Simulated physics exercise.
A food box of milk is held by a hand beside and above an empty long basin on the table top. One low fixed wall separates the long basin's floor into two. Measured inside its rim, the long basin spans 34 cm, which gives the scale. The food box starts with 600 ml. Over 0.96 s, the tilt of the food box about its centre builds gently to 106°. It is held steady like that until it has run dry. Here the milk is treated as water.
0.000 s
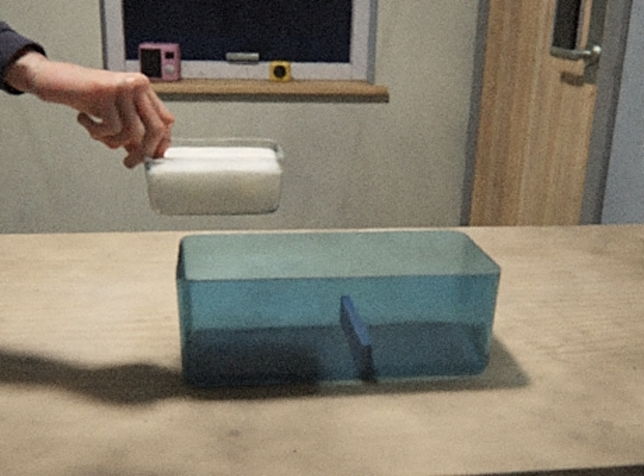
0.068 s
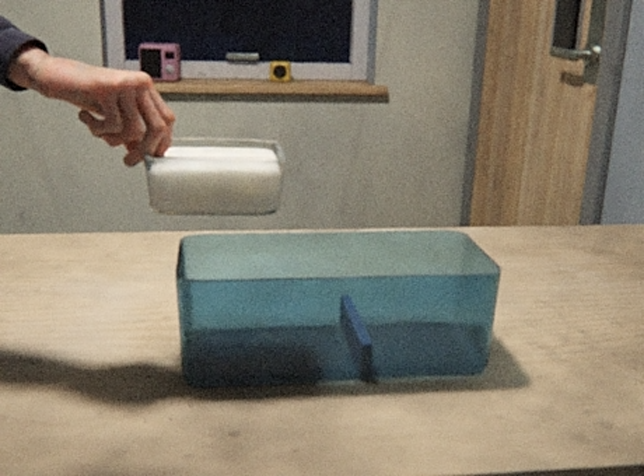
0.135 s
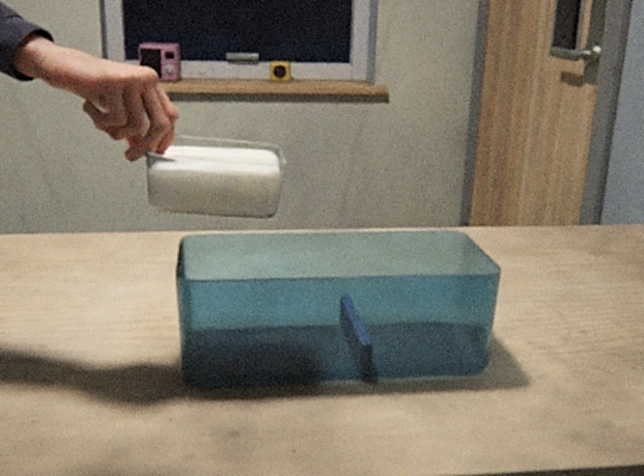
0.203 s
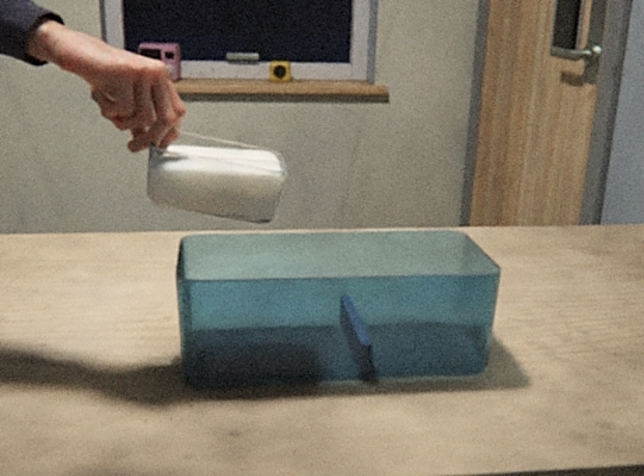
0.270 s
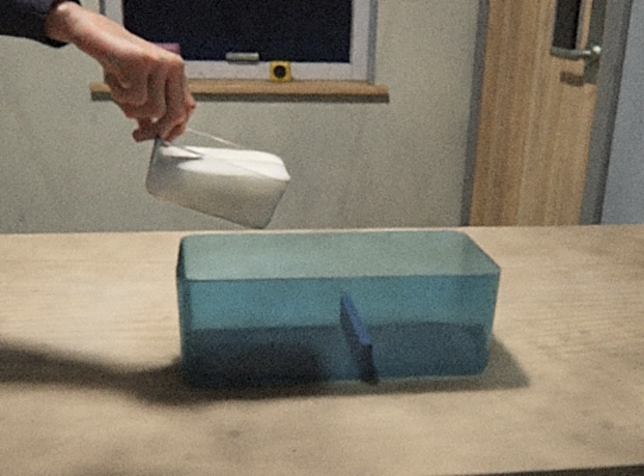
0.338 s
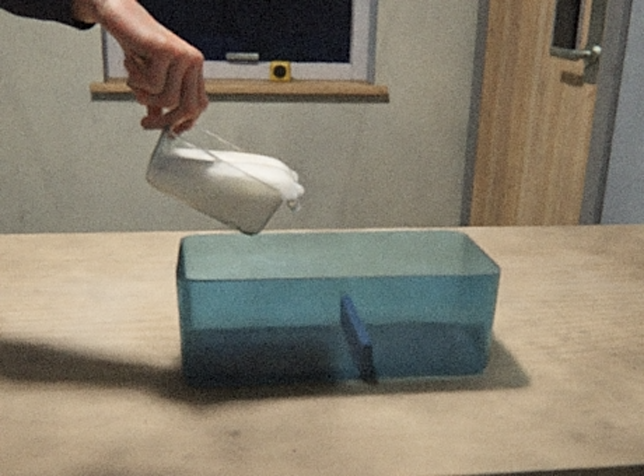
A hand tilts a clear box of milk rightward above an empty blue basin.
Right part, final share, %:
7 %.
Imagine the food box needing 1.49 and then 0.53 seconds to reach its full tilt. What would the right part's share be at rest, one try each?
I'd say 10 percent on the first go, 15 percent on the next.
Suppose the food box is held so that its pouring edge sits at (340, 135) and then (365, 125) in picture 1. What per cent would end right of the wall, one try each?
The first try gives around 75 percent, the second around 80 percent.
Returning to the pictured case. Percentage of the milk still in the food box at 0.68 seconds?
Roughly 14 %.
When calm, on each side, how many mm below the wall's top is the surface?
Left: Roughly 18 mm; right: Roughly 36 mm.
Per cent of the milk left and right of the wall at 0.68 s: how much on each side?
About 68 left, about 4 right.
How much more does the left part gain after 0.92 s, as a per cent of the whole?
Close to 3% of the whole.
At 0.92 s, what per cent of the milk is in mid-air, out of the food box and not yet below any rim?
Something like 3 per cent is in the air then.
Then, 0.68 s in, the tilt is 85° and 14 per cent is still to pour, 68 is left of the wall and 4 right of it.
Then, 0.92 s in, the tilt is 106° and 2 per cent is still to pour, 89 is left of the wall and 6 right of it.
Then, 1.18 s in, the tilt is 106° and 0 per cent is still to pour, 92 is left of the wall and 7 right of it.
Then, 1.46 s in, the tilt is 106° and 0 per cent is still to pour, 92 is left of the wall and 7 right of it.
Finally, 92 per cent lies left of the wall, 7 right of it and 1 outside.
